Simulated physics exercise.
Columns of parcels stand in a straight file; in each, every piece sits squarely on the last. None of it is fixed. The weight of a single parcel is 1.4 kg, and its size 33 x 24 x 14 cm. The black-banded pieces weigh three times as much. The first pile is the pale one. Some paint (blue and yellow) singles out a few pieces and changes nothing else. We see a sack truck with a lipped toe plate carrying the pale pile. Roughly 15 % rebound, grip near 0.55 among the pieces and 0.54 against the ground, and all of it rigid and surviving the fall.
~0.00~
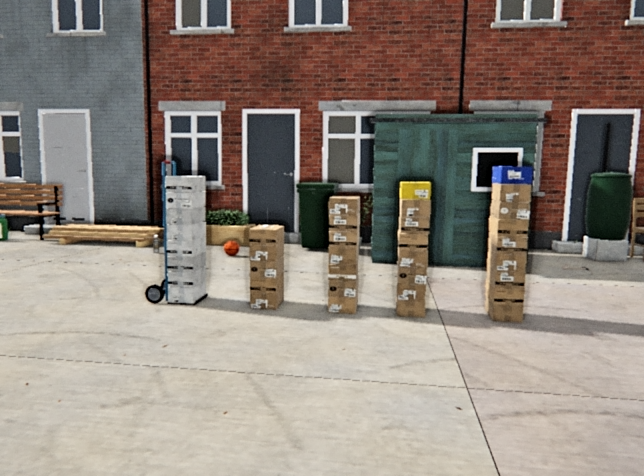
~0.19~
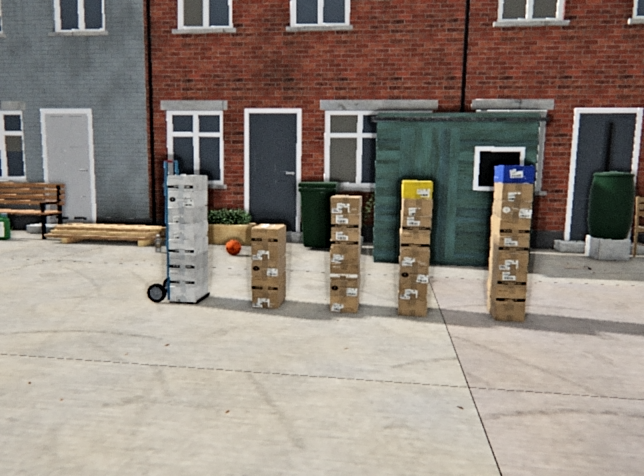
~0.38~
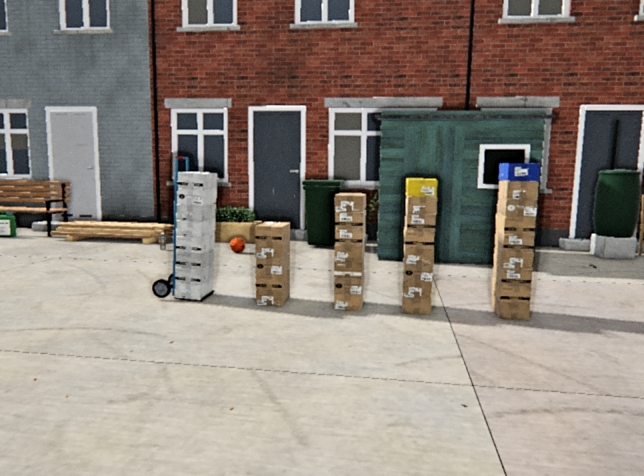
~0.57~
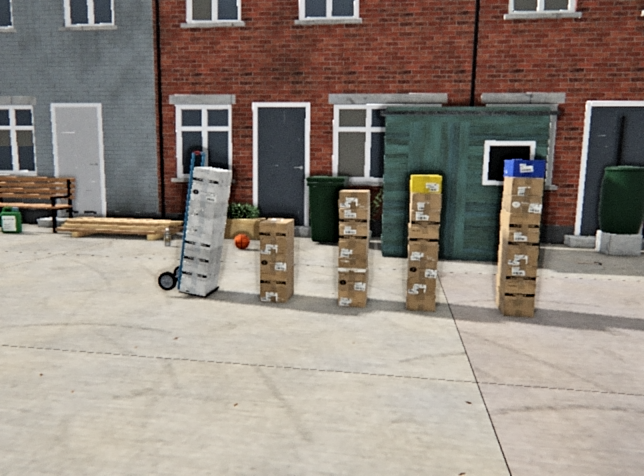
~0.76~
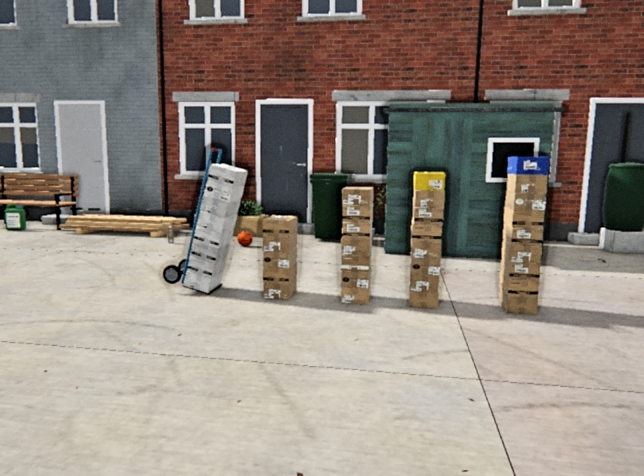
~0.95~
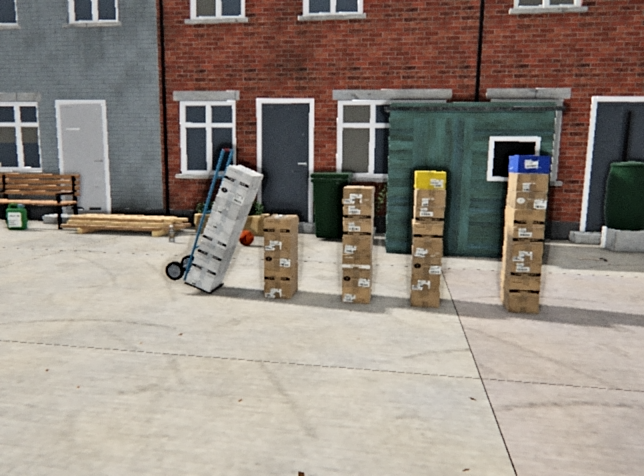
Pale stack of boxes on a blue sack truck tilting rightward towards a row of still brown box stacks in a yard.
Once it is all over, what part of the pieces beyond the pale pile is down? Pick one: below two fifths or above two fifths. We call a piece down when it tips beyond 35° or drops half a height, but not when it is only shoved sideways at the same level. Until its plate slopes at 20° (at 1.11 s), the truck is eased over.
Above two fifths.
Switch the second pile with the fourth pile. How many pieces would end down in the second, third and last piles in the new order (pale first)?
Count of fallen pieces - second: 8; third: 7; last: 0.
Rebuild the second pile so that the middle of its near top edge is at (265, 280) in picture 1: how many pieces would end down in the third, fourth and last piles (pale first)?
Down by pile: Third 0, fourth 0, last 0.
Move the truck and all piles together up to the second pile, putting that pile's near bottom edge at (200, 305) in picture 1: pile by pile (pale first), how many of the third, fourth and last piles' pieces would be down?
After that shift, the third pile would have 0 down, the fourth 0 and the last 0.
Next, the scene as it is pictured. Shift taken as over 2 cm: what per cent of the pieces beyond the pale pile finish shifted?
Shifted share: 100 %.
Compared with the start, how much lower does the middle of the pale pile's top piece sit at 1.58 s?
Some 35 centimetres.
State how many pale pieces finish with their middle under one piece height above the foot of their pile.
Count: 4.
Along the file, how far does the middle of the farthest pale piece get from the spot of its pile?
Roughly 165 cm.
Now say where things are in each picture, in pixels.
In the first picture (each place is the centre of the face we see best; the camera pans a little), truck frame (164, 191) 0° forward; blue parcel (517, 175); yellow parcel (416, 191); the others all in place.
The second picture shows truck frame (166, 190) 0° forward; blue parcel (519, 174).
The third picture shows truck frame (176, 186) 3° forward; blue parcel (524, 172).
The fourth picture shows truck frame (191, 181) 8° forward, top of the pale pile leaning 8°; blue parcel (529, 169); the others all in place.
The fifth picture shows truck frame (205, 177) 14° forward, top of the pale pile leaning 14°; blue parcel (533, 166); the others all in place.
The sixth picture shows truck frame (215, 177) 19° forward, top of the pale pile leaning 21°; blue parcel (534, 165); yellow parcel (431, 181); the others all in place.
By 1.58 s, 8 of the pale pile down; none of the 29 other parcels down, 6 disturbed.
By 2.90 s, 8 of the pale pile down; 12 of the 29 other parcels down; yellow parcel tilted 25°, 49 mm lower.
By 3.80 s, 8 of the pale pile down; 28 of the 29 other parcels down; blue parcel tilted 63°, 61 cm lower; yellow parcel tilted 44°, 51 cm lower.
When it is over (4.7 s), 7 of the pale pile down; 28 of the 29 other parcels down; blue parcel upside down; yellow parcel tilted 41°, 77 cm lower. That is 97 per cent. In pixels of the last frame, middles, yellow parcel near (615, 279).
